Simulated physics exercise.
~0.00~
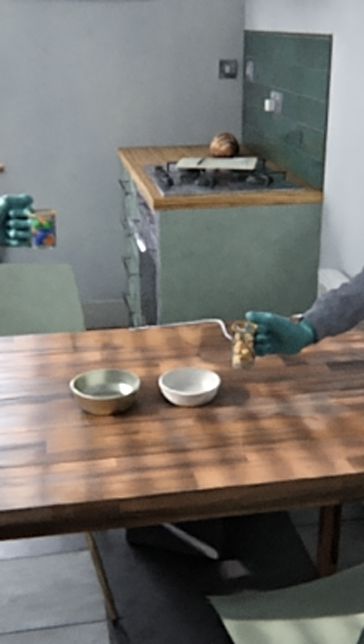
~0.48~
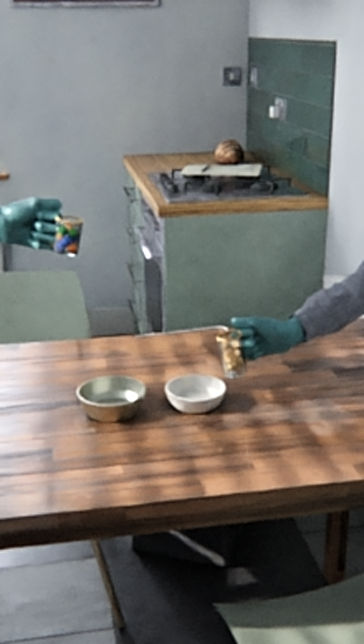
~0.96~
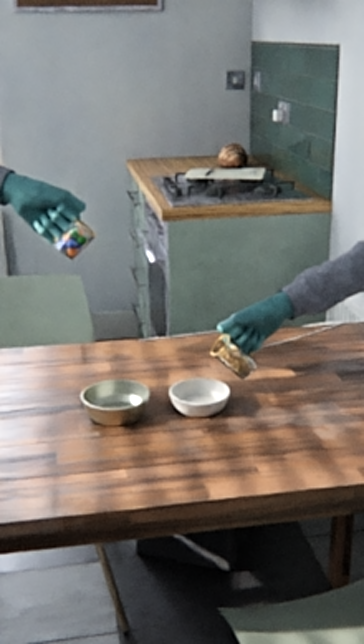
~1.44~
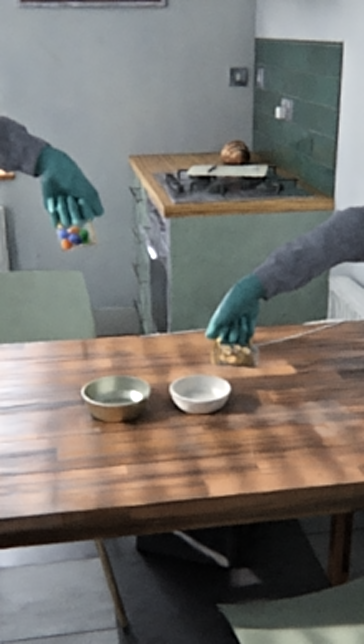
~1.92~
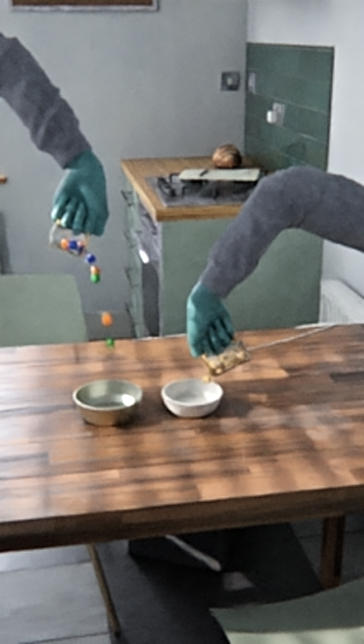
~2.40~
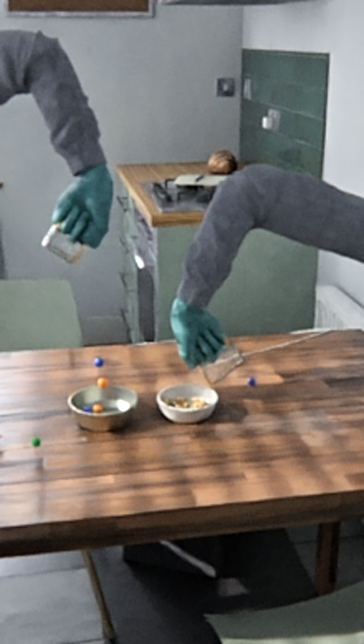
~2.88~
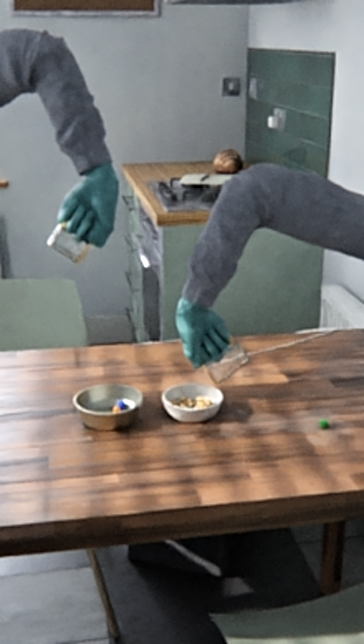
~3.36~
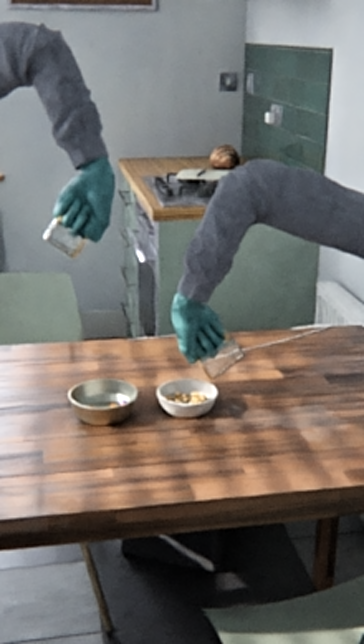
At the start, two teal-gloved hands hold small clear cups, one high on the left with colourful beads, the other on the right with tan bits, near two shallow bowls on a wooden table. The hands tilt the cups further as the grey-sleeved arms reach in. The left cup begins to spill first, dropping beads from well above the green bowl. The right cup then empties low over the white bowl. Some beads bounce up and scatter across the table. At the end, the left bowl holds only some beads, while the right keeps its whole load.
